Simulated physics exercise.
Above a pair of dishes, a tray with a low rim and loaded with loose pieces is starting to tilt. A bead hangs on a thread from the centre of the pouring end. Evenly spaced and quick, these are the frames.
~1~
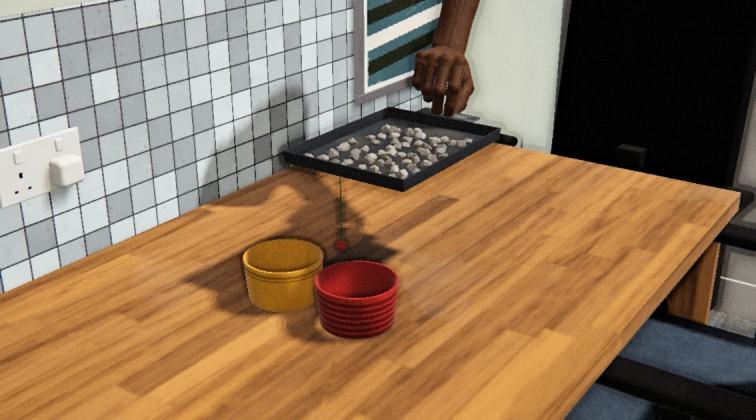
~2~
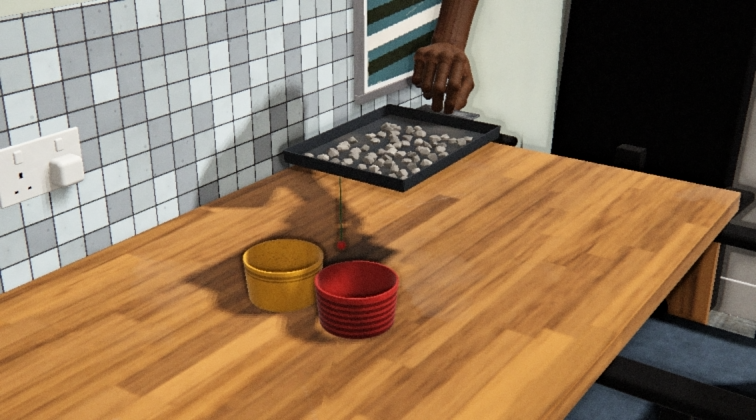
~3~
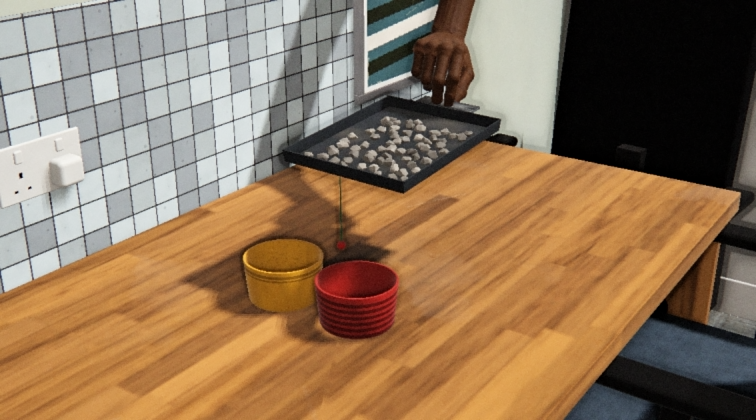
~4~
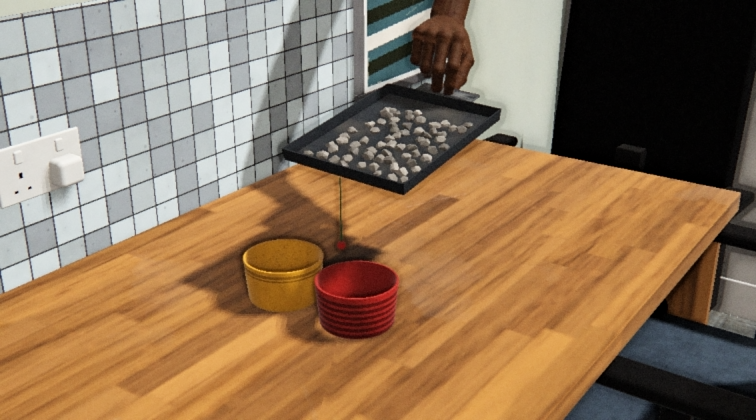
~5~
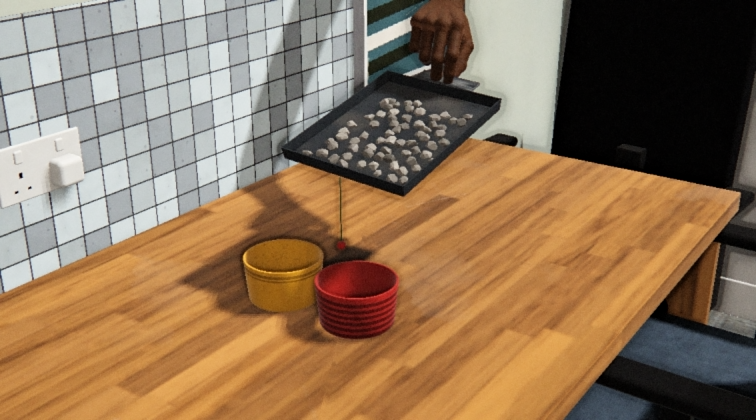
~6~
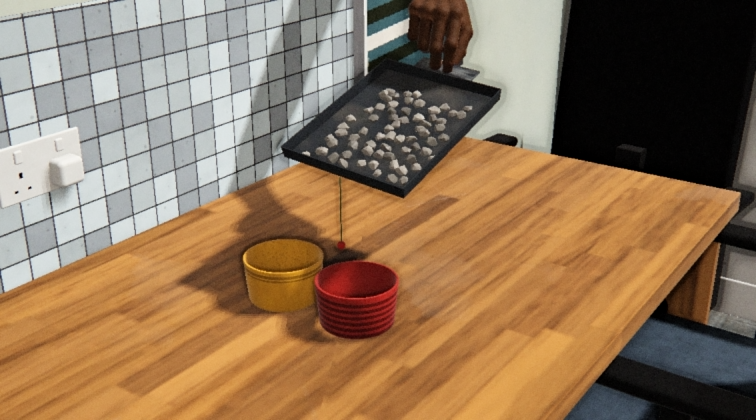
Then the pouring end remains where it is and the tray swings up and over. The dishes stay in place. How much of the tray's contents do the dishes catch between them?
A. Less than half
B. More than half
Option B: More than half.
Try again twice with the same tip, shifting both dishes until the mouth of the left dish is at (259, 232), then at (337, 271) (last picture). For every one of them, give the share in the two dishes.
0 %, then 60 %.
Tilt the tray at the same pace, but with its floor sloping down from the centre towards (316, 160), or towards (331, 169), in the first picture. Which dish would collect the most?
The first try favours the dish to the left; the second favours the dish to the left.
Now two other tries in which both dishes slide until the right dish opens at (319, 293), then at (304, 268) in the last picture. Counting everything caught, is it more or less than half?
Short of half and then Short of half.
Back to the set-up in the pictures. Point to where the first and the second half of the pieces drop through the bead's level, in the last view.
The leading part at (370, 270), the rest of it at (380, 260).
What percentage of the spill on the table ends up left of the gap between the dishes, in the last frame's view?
It works out to some 20 per cent.
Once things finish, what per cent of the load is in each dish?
The left dish gets close to 0 per cent and the right dish close to 70 per cent.
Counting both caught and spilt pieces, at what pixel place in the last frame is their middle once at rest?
Close to (360, 314), more or less.
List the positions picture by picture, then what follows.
In the first frame, corners of the pouring end near (285, 150) and (404, 179), level; middle of the load near (389, 149), bits of gravel; left dish near (258, 287); right dish near (332, 313); bead on its thread near (341, 245).
In the second frame, corners of the pouring end near (285, 150) and (404, 179), level; middle of the load near (389, 148).
In the third frame, corners of the pouring end near (285, 149) and (403, 181), tipped barely, lowest at the right corner; middle of the load near (389, 144).
In the fourth frame, corners of the pouring end near (284, 148) and (403, 183), tipped a little, lowest at the right corner; middle of the load near (389, 139).
In the fifth frame, corners of the pouring end near (284, 147) and (403, 185), tipped a little, lowest at the right corner; middle of the load near (389, 134).
In the sixth frame, corners of the pouring end near (283, 146) and (403, 187), tipped clearly, lowest at the right corner; middle of the load near (388, 129); left dish near (258, 287); right dish near (332, 313).
Shortly afterwards, tray tipped steeply; all but a few on the tray; only a few in the air.
Next, tray tipped right over; near half on the tray; near a third in the right dish; a little outside both; a little in the air.
Some moments later, tray tipped past a quarter turn; near two thirds in the right dish; only a few in the left dish; near a quarter outside both.
In the end, tray tipped past a quarter turn; near two thirds in the right dish; only a few in the left dish; near a quarter outside both.
